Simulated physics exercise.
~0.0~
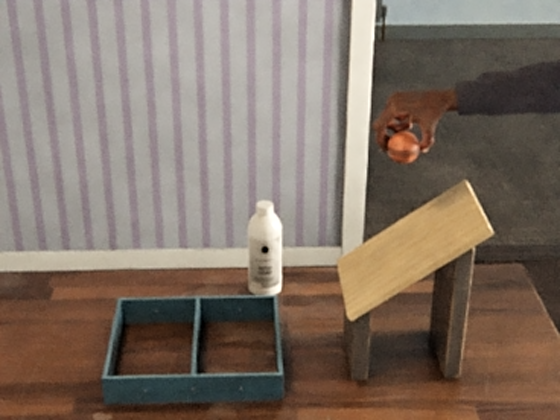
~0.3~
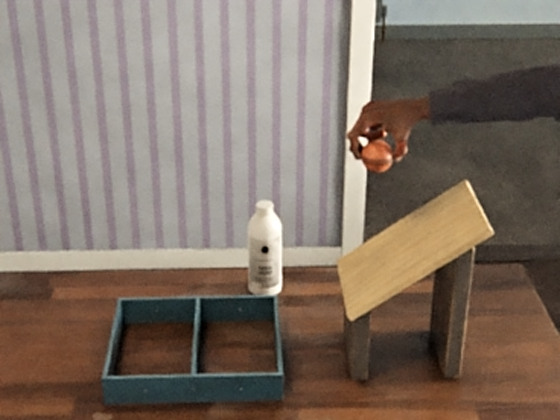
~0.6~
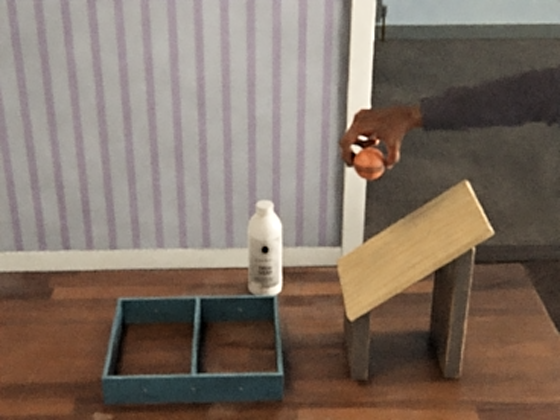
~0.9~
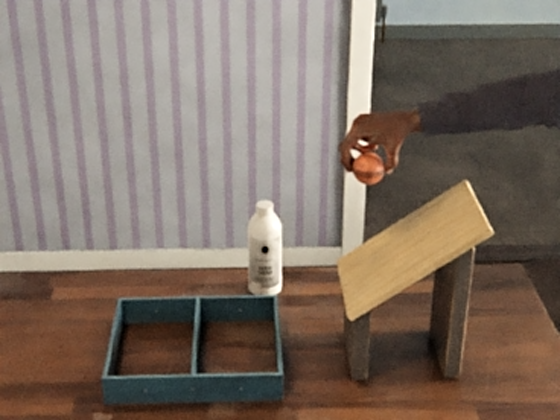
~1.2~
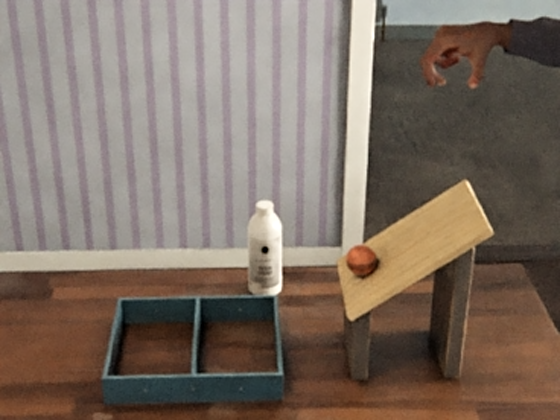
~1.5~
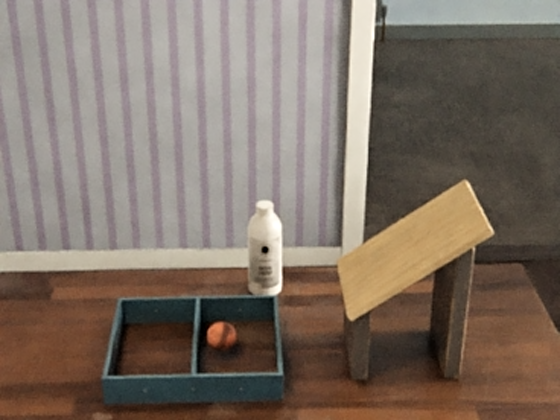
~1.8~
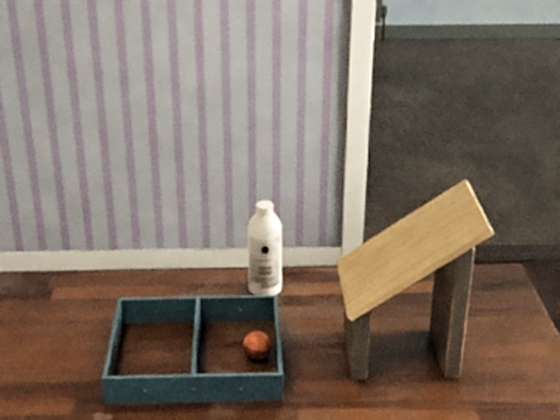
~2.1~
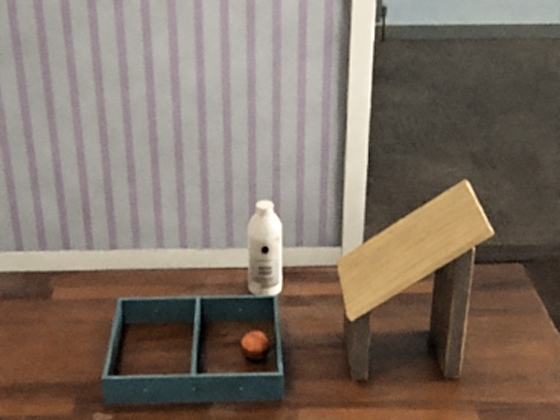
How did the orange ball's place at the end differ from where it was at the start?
At the start the orange ball was held in a hand up above the slanted board. By the end it was lower and further left, resting in the tray's bay nearest the board.
